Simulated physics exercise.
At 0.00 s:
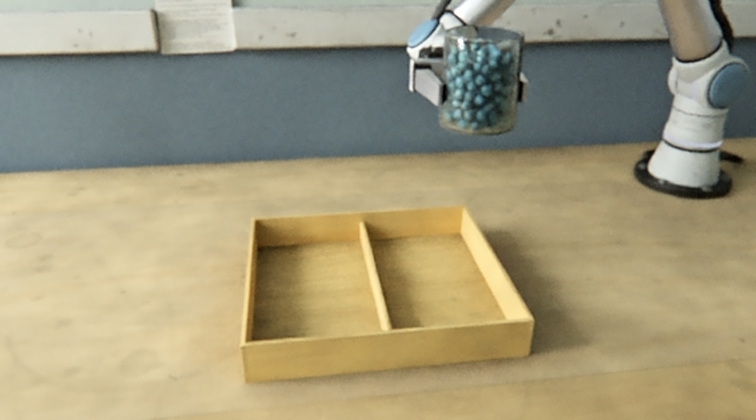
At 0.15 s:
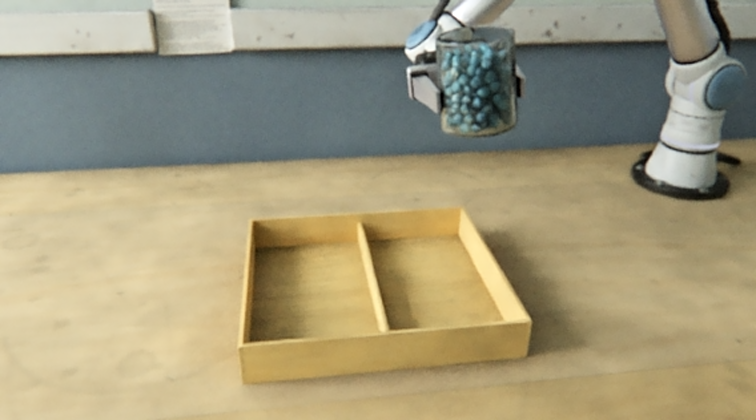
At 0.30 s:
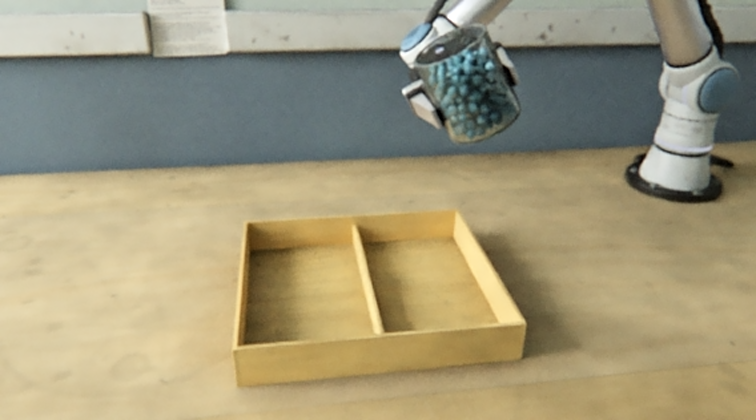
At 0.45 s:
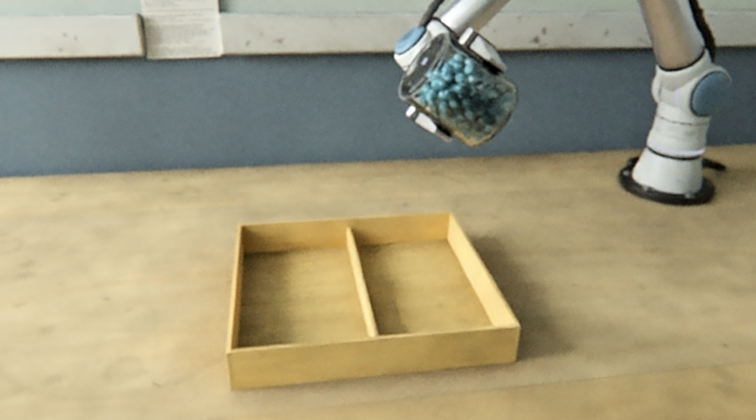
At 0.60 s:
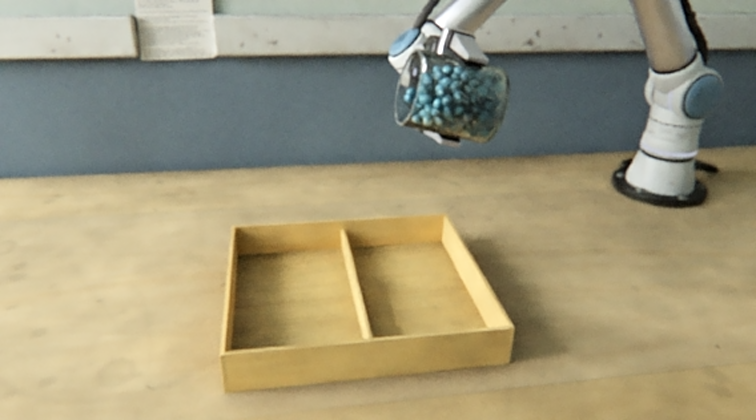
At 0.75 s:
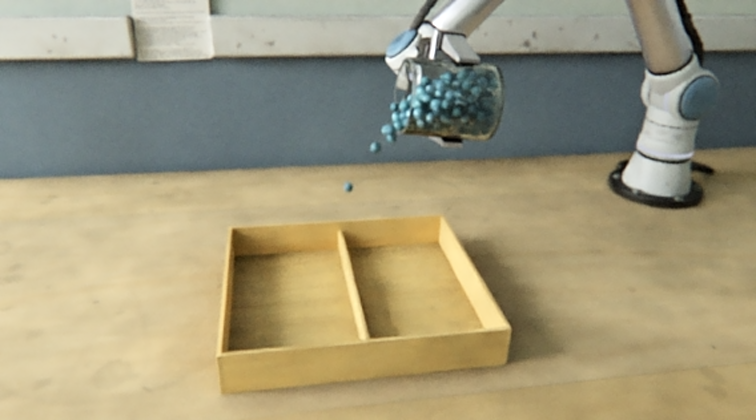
At first, a robot arm holds a clear tumbler of blue beads upright above an empty, divided wooden tray on a table. The gripper steadily tilts the tumbler over to the left until it lies nearly sideways, the beads shifting toward its mouth, and a few drop out through the air.
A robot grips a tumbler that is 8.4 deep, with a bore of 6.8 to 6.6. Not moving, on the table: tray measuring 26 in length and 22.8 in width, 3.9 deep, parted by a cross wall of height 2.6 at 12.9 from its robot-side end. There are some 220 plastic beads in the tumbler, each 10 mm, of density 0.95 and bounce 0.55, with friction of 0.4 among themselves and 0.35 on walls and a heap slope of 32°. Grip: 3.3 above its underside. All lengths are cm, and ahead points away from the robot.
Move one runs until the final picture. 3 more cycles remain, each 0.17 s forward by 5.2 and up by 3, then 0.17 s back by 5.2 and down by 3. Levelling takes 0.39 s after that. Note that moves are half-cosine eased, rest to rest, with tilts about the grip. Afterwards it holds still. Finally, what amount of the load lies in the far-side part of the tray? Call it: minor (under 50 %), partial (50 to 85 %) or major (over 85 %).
My call is partial.
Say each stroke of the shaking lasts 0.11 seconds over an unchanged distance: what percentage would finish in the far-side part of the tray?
About 65 per cent in that case.
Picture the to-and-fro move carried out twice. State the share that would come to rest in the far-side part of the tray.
That would give close to 65 percent.
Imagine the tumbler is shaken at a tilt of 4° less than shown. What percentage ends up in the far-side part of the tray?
Estimate: Close to 65 in a hundred.
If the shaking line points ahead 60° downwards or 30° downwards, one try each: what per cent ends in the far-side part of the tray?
First try some 20 %, second try some 45 %.
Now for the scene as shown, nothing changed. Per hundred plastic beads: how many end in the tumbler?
My estimate would be some 5 percent.
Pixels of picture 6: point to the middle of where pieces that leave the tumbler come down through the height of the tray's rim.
Centre: Roughly (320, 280).
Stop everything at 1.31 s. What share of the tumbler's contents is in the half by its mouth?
Estimate: Around 80 %.
By 1.31 s, tilted 84° forward, highest piece 25 above the table; 111 in the far-side part, 76 in the tumbler, 28 in the robot-side part, 1 on the table or floor, 8 in flight or on a rim.
By 1.88 s, tilted 69° forward, highest piece 22 above the table; 156 in the far-side part, 47 in the robot-side part, 14 in the tumbler, 5 on the table or floor, 2 in flight or on a rim.
By 2.36 s, level, highest piece 21 above the table; 157 in the far-side part, 48 in the robot-side part, 14 in the tumbler, 5 on the table or floor.
By 3.41 s, level, highest piece 21 above the table; 157 in the far-side part, 48 in the robot-side part, 14 in the tumbler, 5 on the table or floor.
Final count, 157 in the far-side part, 48 in the robot-side part, 14 in the tumbler, 5 on the table or floor. That is 70 % in the far-side part of the tray.
